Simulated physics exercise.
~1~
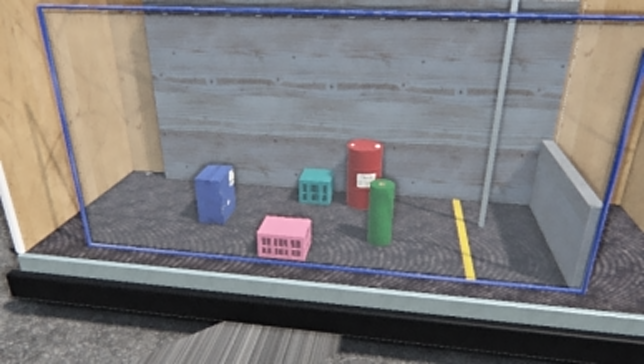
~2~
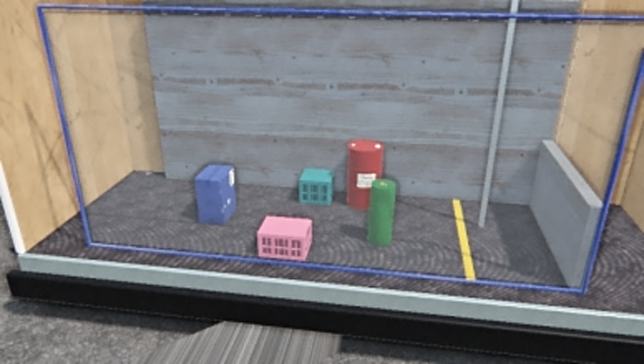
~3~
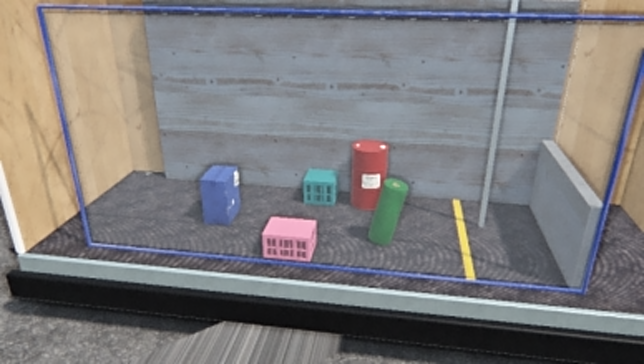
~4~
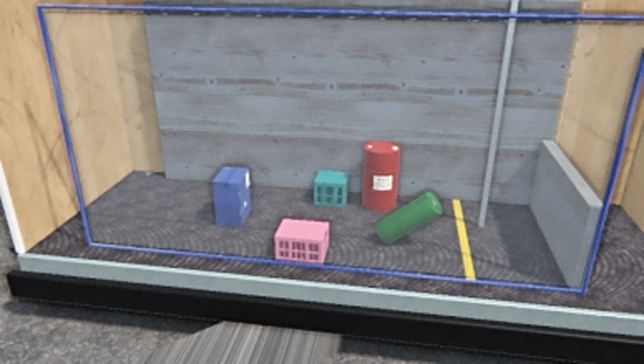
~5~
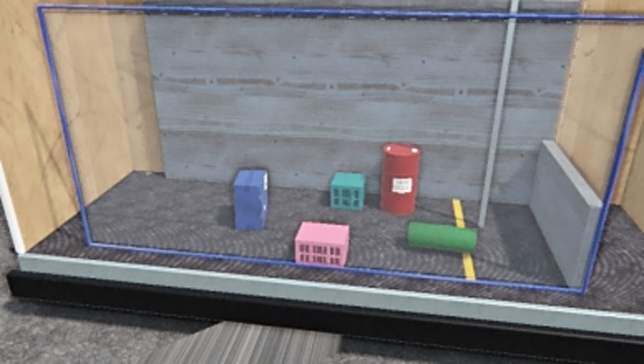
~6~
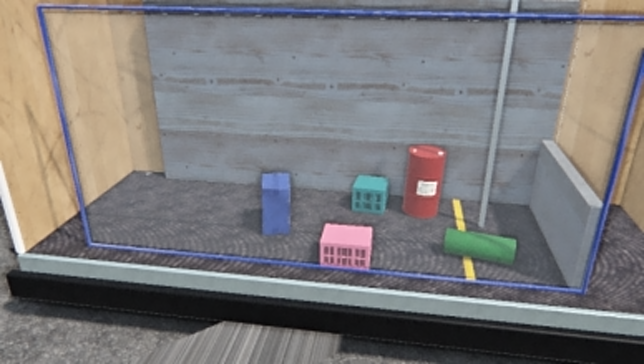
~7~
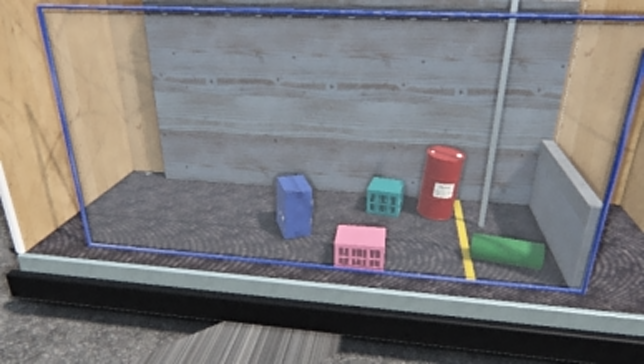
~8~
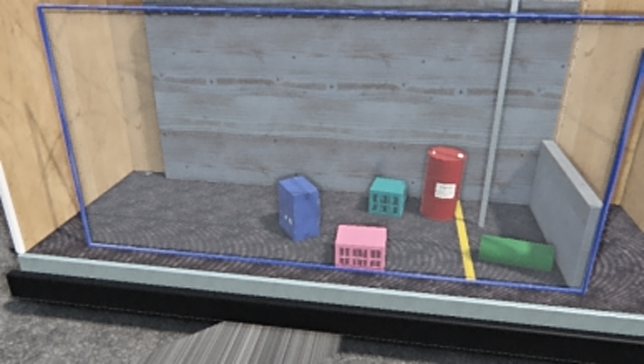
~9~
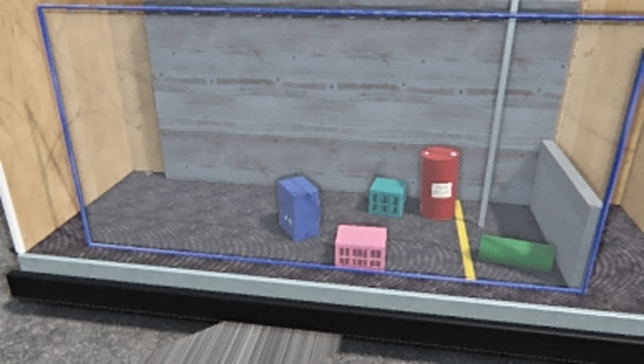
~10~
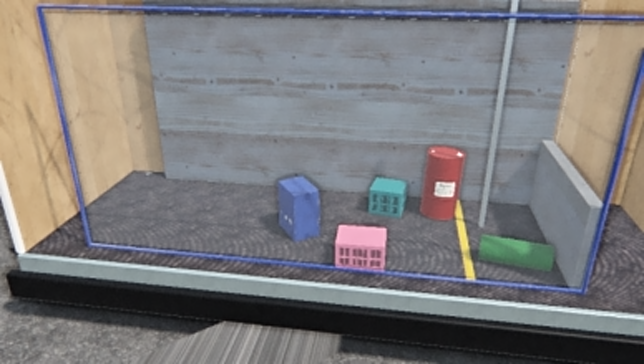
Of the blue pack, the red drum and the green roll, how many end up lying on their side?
Only one of them ends on its side, the green roll. The blue pack and the red drum are still upright.
A green roll topples and crosses the yellow line while the other objects slide right.
